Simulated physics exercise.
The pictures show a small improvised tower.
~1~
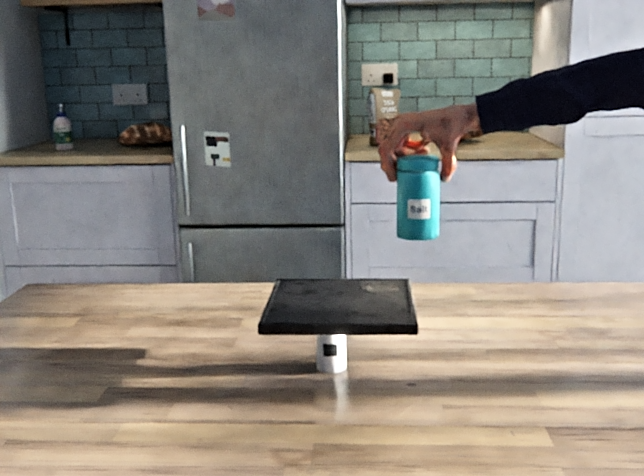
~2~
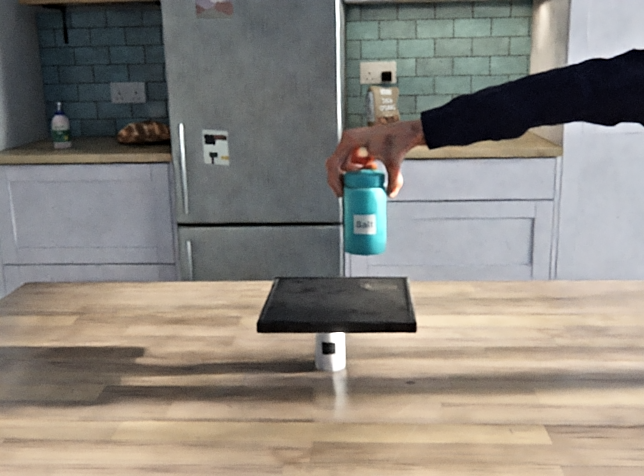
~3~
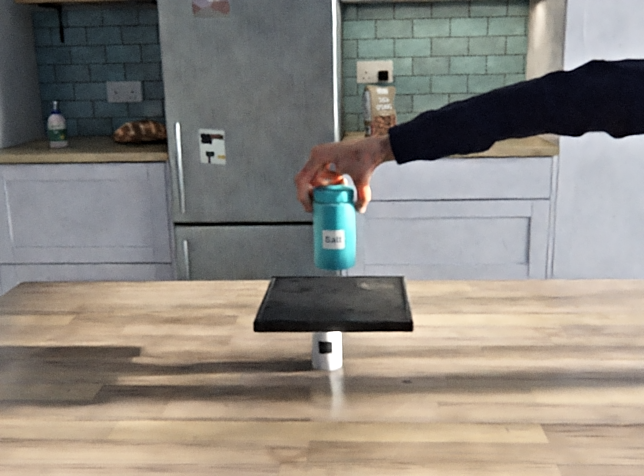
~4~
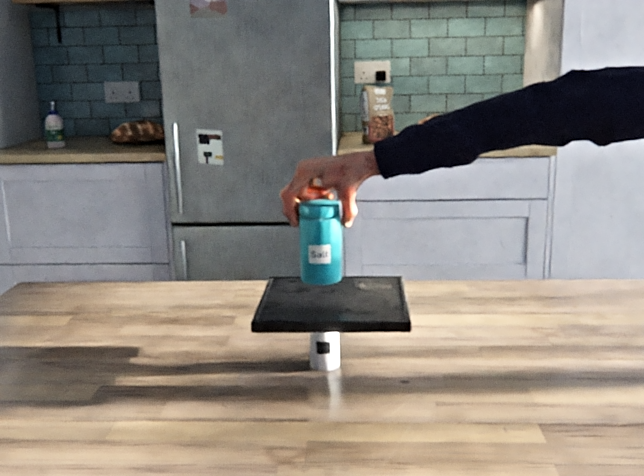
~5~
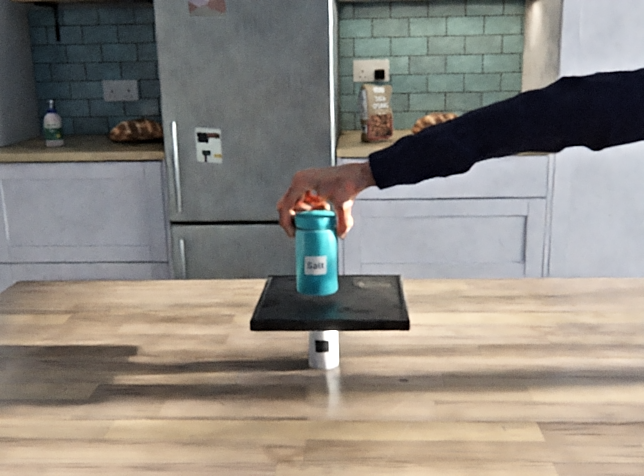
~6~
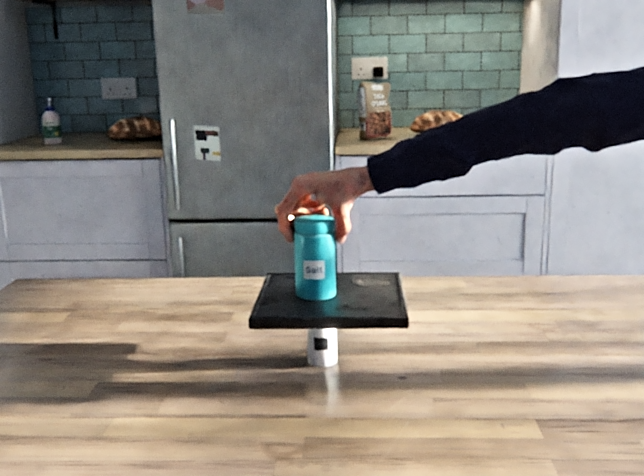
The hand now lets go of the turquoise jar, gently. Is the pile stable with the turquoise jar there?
The stack holds.
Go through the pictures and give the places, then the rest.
On its way; turquoise jar (418, 197); black lid (340, 304), in the first frame.
On its way; turquoise jar (365, 212); black lid (339, 302), in the second frame.
On its way; turquoise jar (334, 227); black lid (336, 301), in the third frame.
On its way; turquoise jar (320, 241); black lid (334, 302), in the fourth frame.
On its way; turquoise jar (316, 253); black lid (332, 300), in the fifth frame.
In place under the hand; turquoise jar (315, 257); black lid (331, 298), in the sixth frame.
Then, 0.30 s later than the last frame, all is still.
Then, 0.70 s later than the last frame, turquoise jar resting near (315, 257).
When it is over, all 3 as before. End places, in pixels of the last picture, turquoise jar near (315, 257). The stack stays up.
